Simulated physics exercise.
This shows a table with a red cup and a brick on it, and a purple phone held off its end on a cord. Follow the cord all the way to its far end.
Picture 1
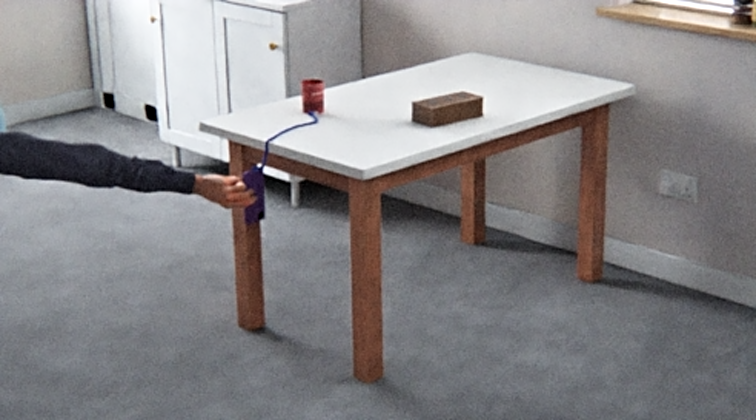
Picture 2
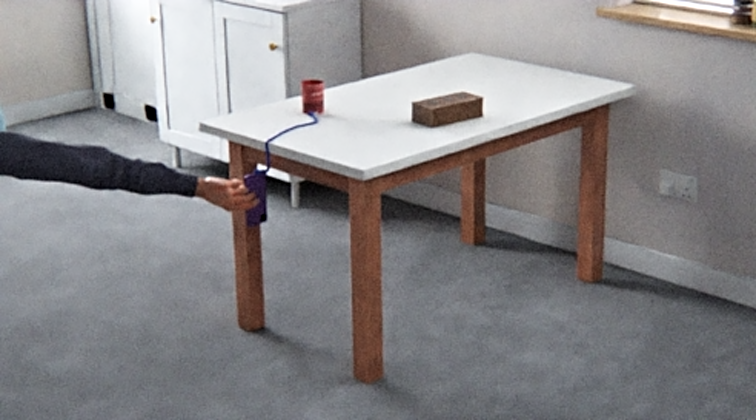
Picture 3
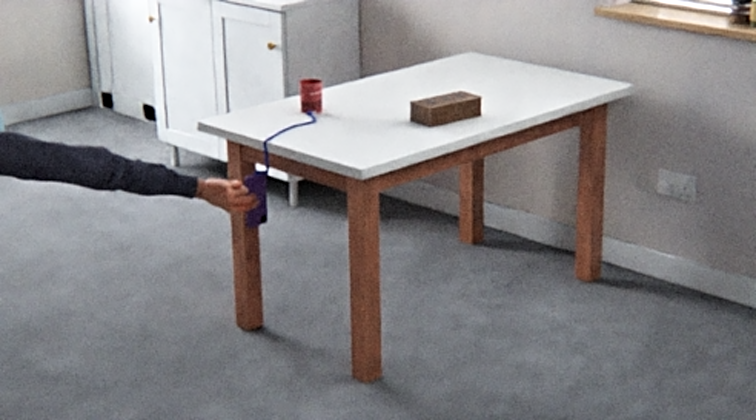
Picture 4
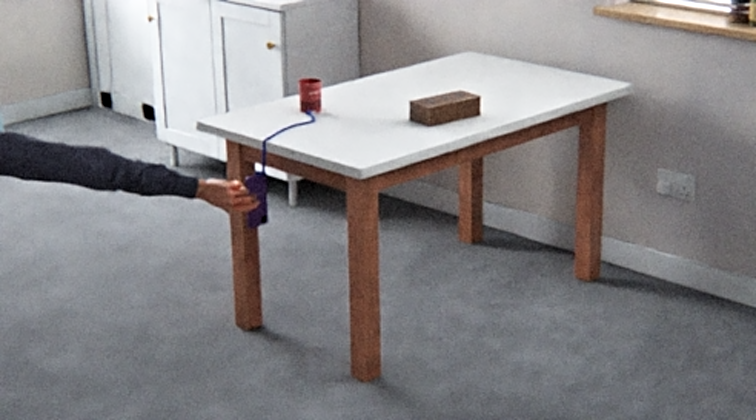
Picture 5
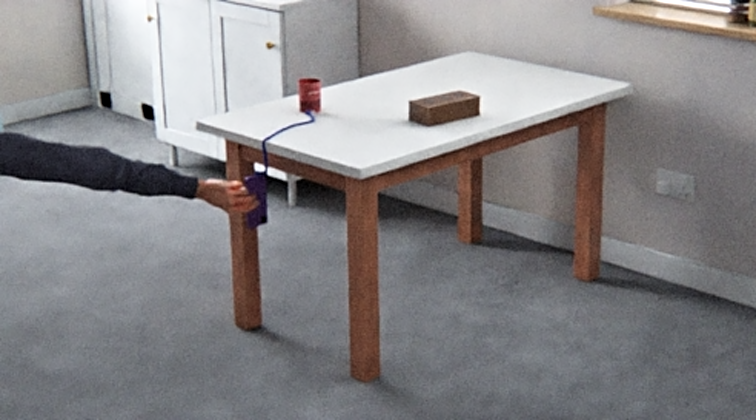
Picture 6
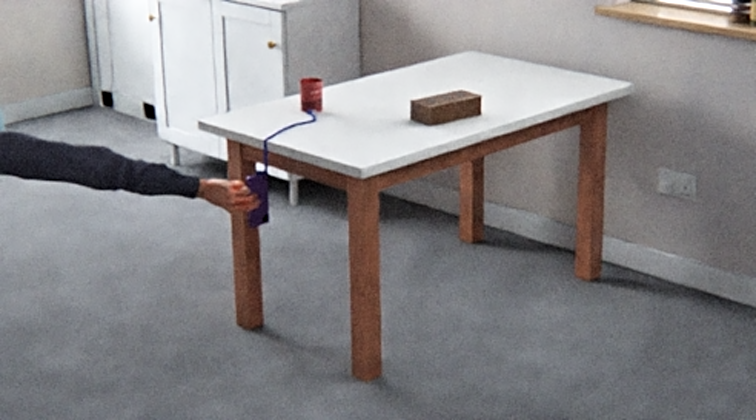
To begin with, a hand reaching in from the left holds a purple phone beside the end of a white-topped table, with a blue cord running up to a red cup near a brick. The arm, phone, cord, cup and brick then stay practically still throughout.
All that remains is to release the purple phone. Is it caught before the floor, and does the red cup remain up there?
In the end the purple phone ends on the ground; the red cup goes too.
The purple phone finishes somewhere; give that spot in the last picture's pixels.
Roughly at (264, 360).
Then, 0.58 s past the final frame, phone on the floor near (264, 356); brick still; cup down on the floor.
Then, 1.00 s past the final frame, phone on the floor near (264, 360); brick still; cup down on the floor.
When it is over, phone on the floor near (264, 360); brick still; cup down on the floor. The purple phone reaches the floor and the red cup gets pulled over the edge.
